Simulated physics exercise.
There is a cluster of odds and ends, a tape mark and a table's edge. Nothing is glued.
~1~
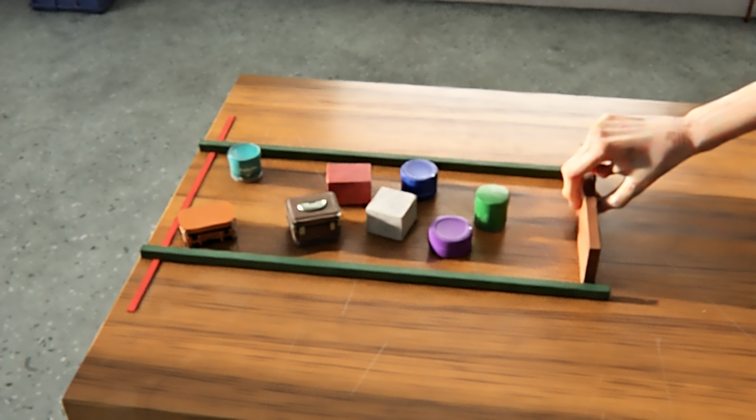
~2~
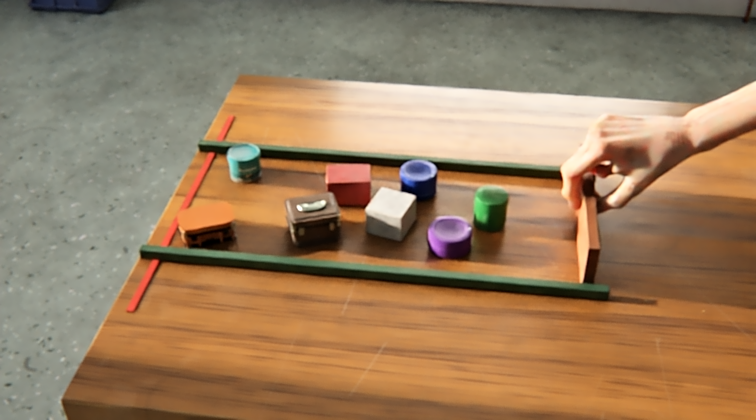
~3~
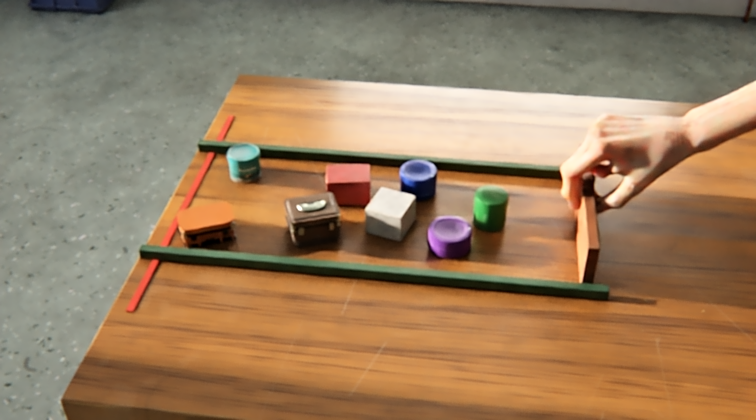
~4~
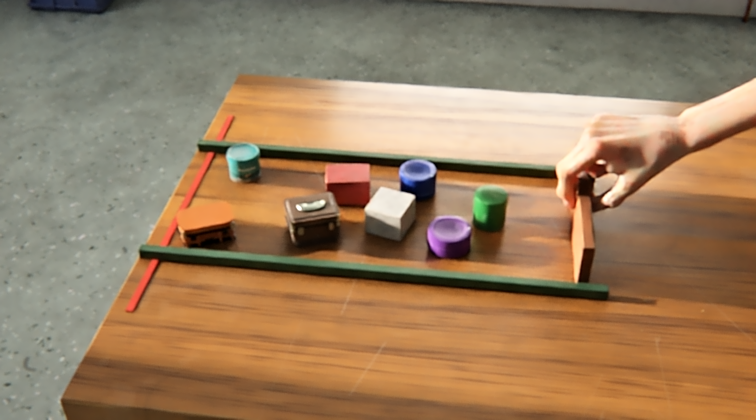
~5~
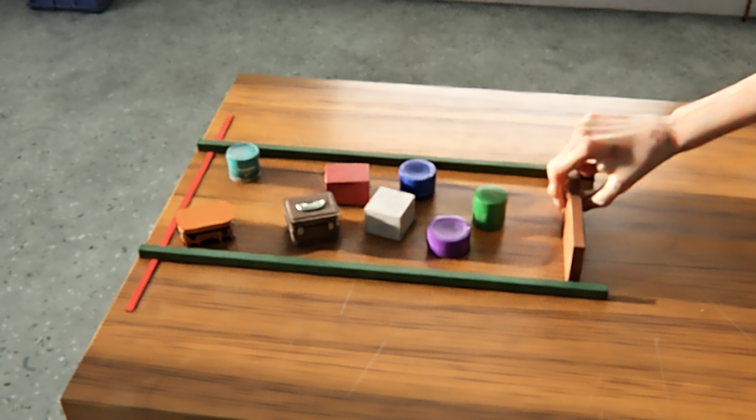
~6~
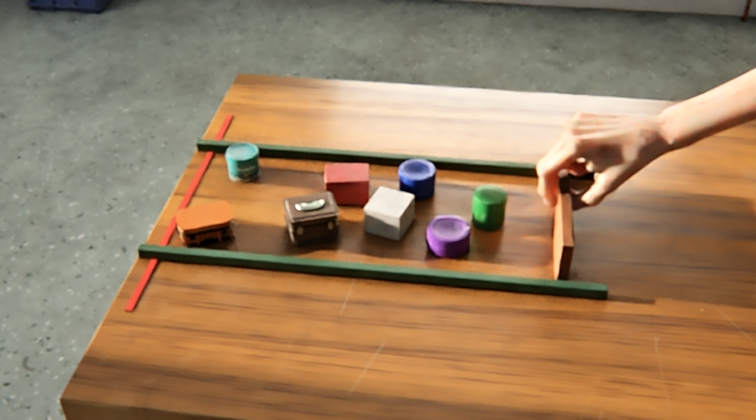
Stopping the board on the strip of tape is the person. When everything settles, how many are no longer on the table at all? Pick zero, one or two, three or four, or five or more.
Five or more are off the table.
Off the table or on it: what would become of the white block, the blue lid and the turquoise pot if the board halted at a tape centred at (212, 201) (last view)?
Observed: White block slides off; blue lid hangs on; turquoise pot slides off.
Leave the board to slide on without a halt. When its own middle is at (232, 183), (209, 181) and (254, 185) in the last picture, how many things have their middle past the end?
In that order 2, 4 and 2.
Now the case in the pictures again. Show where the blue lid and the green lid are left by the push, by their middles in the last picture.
Blue lid: (185, 157); green lid: (174, 177).
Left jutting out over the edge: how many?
Answer: 2.
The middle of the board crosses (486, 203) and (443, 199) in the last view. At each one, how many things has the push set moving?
1, then 3.
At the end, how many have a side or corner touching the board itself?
The number is 2.
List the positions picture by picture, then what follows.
The first picture shows orange case (208, 225); turquoise pot (245, 163); brown case (314, 219); board (586, 211); tape (189, 199).
The second picture shows turquoise pot (245, 163); blue lid (419, 180).
The third picture shows brown case (313, 219); green lid (490, 208).
The fourth picture shows orange case (206, 225); red block (348, 184).
The fifth picture shows turquoise pot (244, 163); purple lid (449, 237).
The sixth picture shows orange case (206, 225); turquoise pot (243, 163); brown case (311, 218); board (562, 209); tape (187, 199).
Early on, none off yet; orange case at rest near (206, 225); turquoise pot at rest near (243, 163); brown case at rest near (311, 218).
A while later, none off yet; orange case moving near (194, 228); turquoise pot at rest near (243, 163); brown case travelled about its own width near (252, 224).
Further along, none off yet; orange case leaning well over near (121, 245); turquoise pot leaning well over near (161, 168); brown case travelled well along near (181, 222).
Finally, the number that fall off is five or more; lost, purple lid, white block, red block, brown case, turquoise pot and orange case.
